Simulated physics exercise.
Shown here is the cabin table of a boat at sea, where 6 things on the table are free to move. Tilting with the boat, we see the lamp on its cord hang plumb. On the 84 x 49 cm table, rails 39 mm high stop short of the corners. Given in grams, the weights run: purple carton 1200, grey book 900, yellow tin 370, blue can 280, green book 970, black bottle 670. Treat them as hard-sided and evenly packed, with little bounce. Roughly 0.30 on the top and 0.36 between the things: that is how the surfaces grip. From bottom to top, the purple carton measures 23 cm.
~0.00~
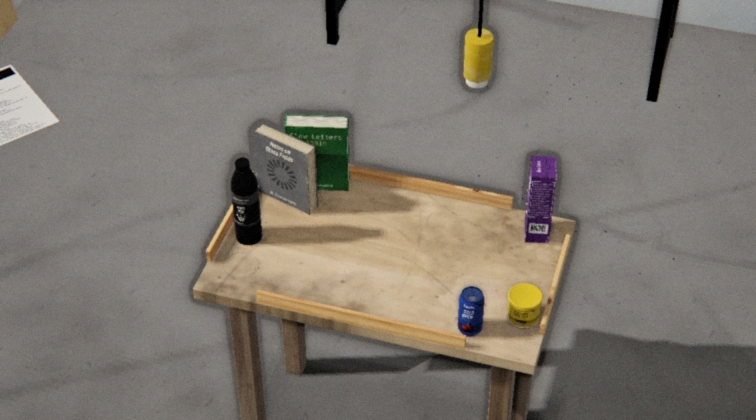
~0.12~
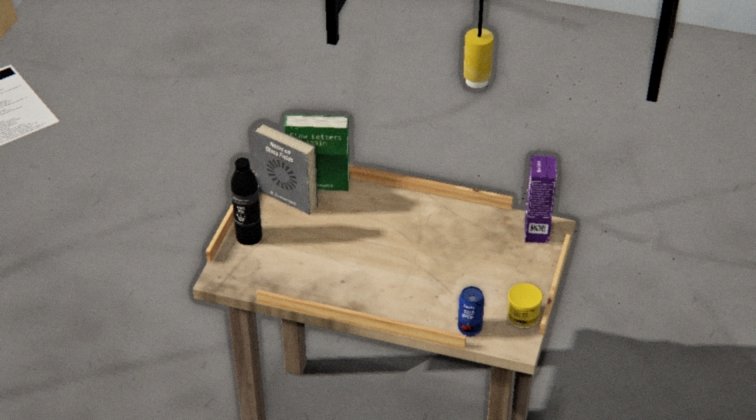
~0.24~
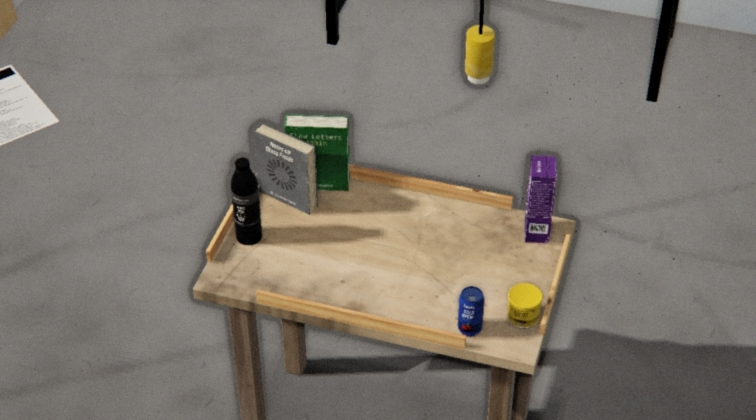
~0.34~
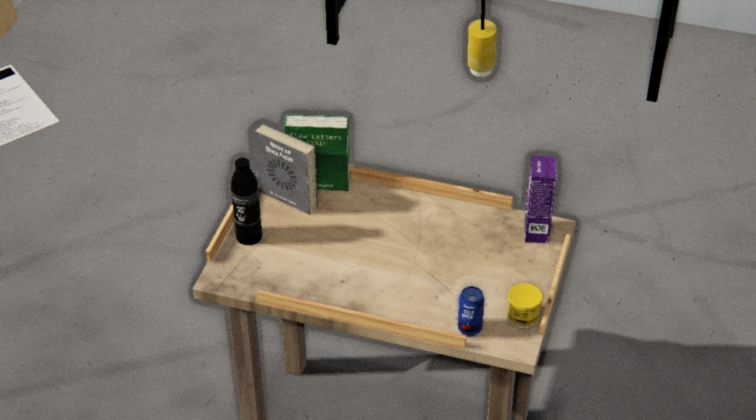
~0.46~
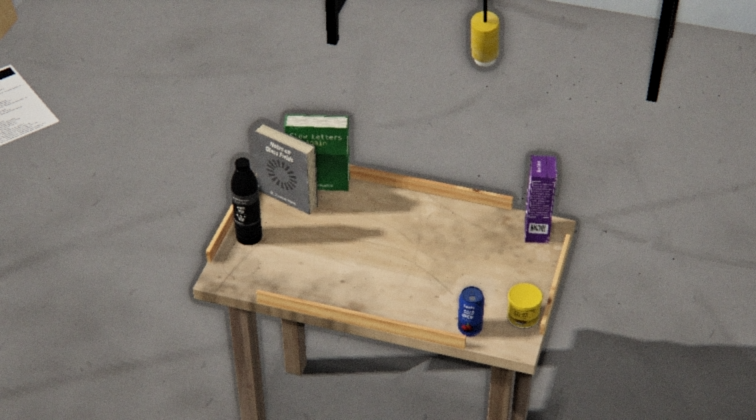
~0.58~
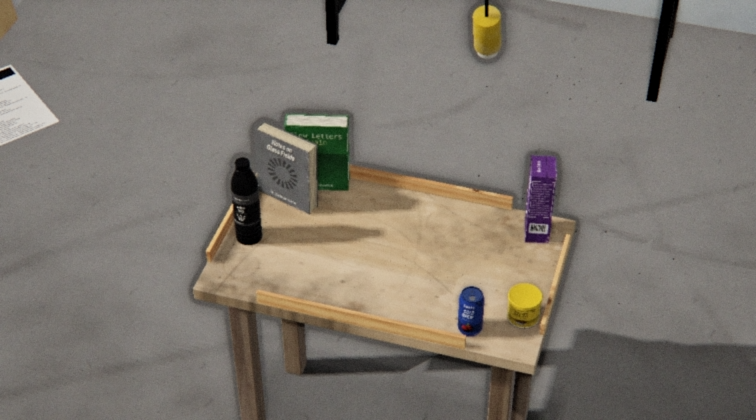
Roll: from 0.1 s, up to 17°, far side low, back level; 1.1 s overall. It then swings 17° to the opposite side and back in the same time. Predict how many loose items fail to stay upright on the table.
The number that fail is two.
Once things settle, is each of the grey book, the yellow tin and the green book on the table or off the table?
Observed: Grey book exits its support; yellow tin remains in bounds; green book exits its support.
Around 0.98 s, heel 6°, far side down; green book now off the table; grey book on its side near (302, 147).
Around 1.18 s, boat level; grey book now off the table.
Around 1.38 s, heel 4°, near side down.
Around 1.58 s, heel 13°, near side down.
Finally (2.8 s), off the table, grey book and green book; the other 4 still in place (within 5 cm). In the last view, purple carton near (540, 200), grey book near (230, 256).
